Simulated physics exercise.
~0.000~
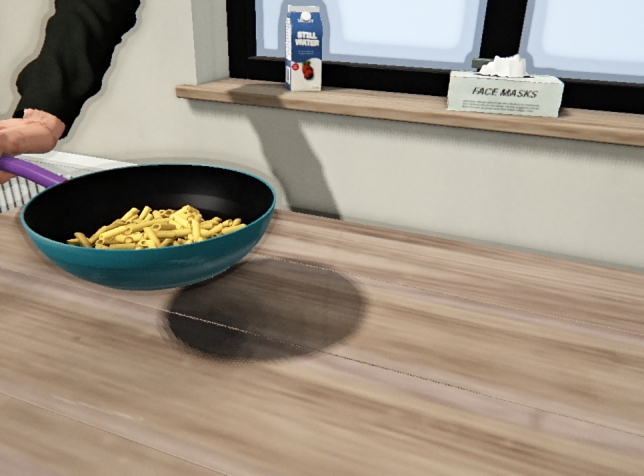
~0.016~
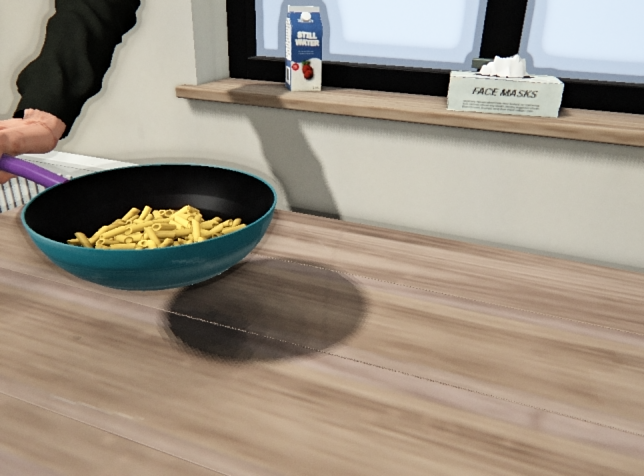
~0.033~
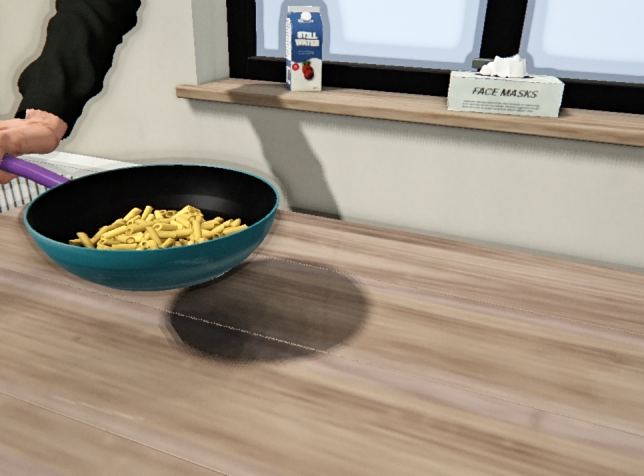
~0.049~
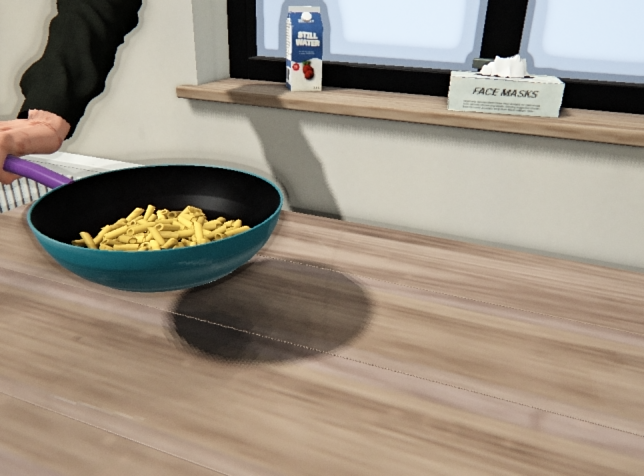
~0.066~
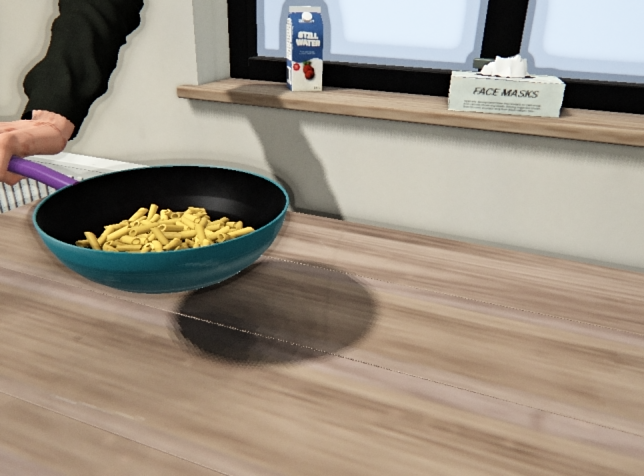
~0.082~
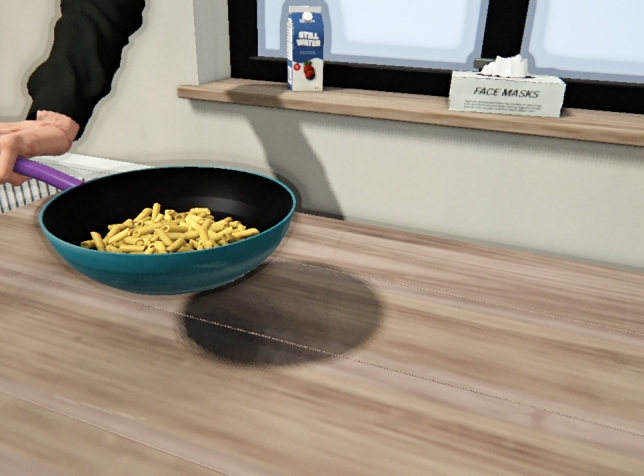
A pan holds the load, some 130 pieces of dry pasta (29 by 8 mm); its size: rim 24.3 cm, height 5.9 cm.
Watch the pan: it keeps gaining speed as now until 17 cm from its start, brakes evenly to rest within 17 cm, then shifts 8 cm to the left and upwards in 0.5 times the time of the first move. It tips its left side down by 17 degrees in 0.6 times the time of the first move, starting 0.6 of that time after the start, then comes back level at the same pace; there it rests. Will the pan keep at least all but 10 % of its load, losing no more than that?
Yes, the loss stays within 10 %.
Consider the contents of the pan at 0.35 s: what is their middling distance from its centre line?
Median distance from the axis: About 5.5 cm.
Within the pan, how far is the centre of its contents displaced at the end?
The displacement comes to around 0.5 cm by the end.
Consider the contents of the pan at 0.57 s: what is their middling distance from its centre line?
Roughly 5.5 centimetres, I'd say.
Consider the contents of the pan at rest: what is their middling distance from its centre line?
Some 5.5 centimetres from the centre line.
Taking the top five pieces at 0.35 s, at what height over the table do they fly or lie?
13 cm.
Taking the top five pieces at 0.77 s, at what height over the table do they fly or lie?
Height: Some 20 centimetres.
Then, at 0.35 s, tilt 2 degrees; pan 100 %; middle of all pieces near (405, 292).
Then, at 0.57 s, tilt 17 degrees; pan 100 %; middle of all pieces near (498, 274).
After 0.77 s, tilt 1 degrees; pan 100 %; middle of all pieces near (464, 222).
Then, at 0.96 s, tilt 0 degrees; pan 100 %; middle of all pieces near (464, 222).
At rest (1.2 s), pan 100 %.
